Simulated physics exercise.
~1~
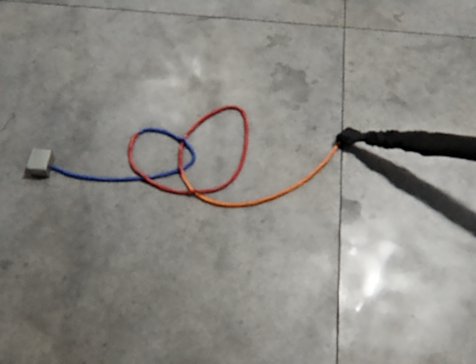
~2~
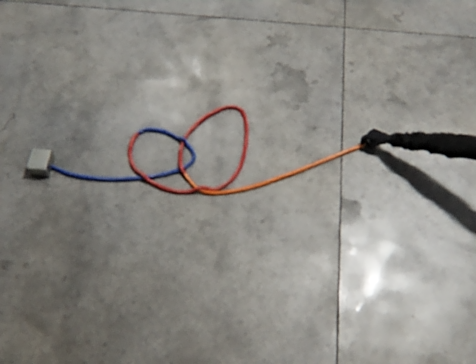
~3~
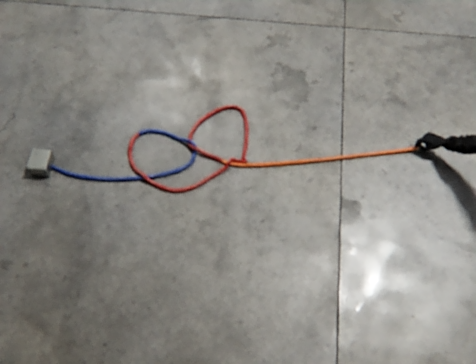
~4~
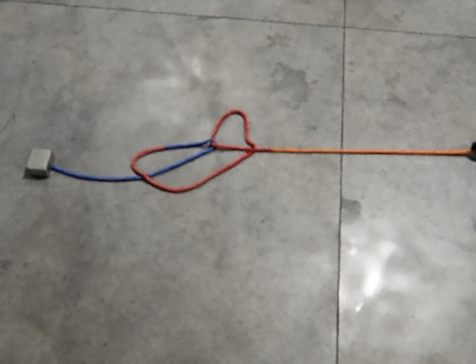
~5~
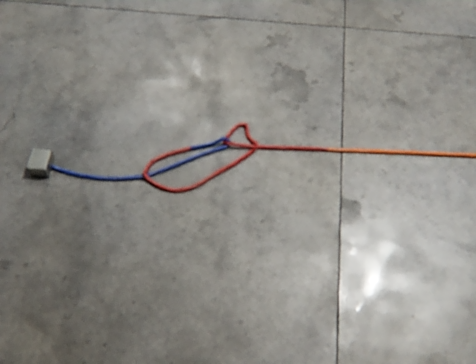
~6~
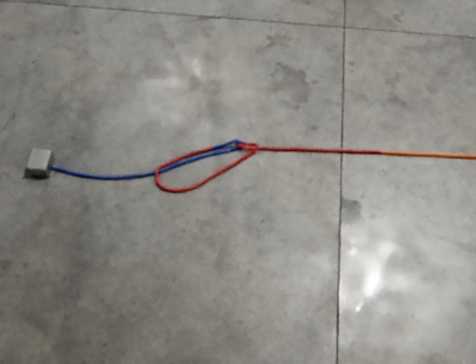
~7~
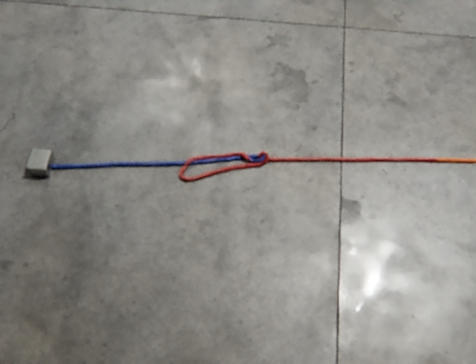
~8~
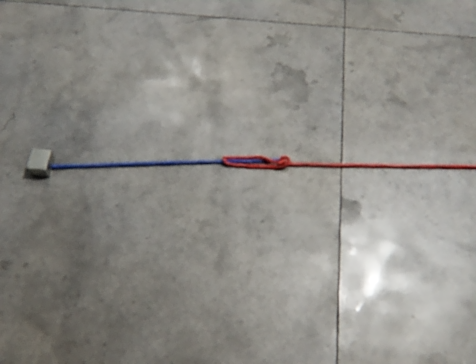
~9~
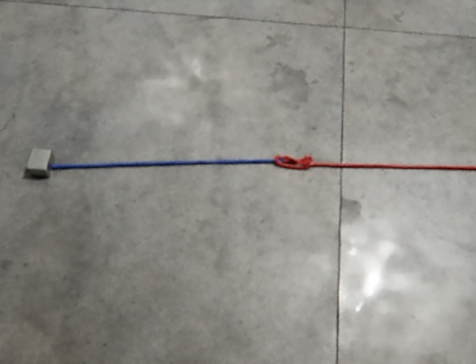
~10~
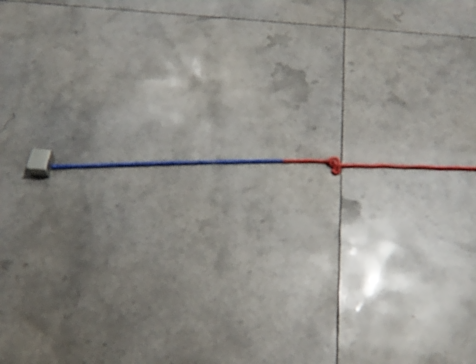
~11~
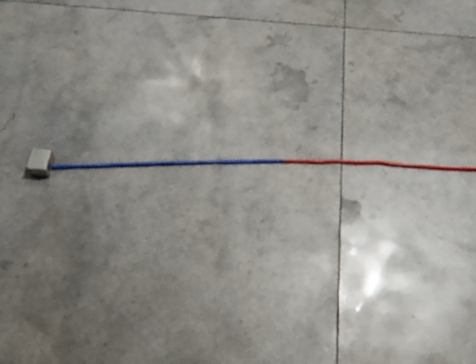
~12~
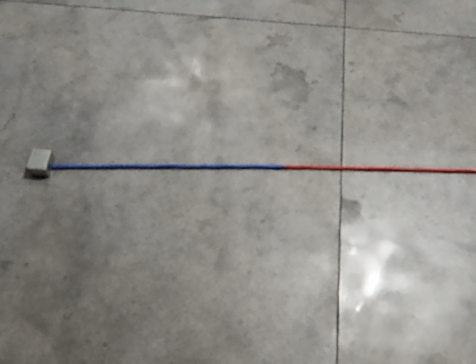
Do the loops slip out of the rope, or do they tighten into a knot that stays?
The loops slip out. They shrink to a small tangle that then comes undone, and the rope runs straight with no knot.
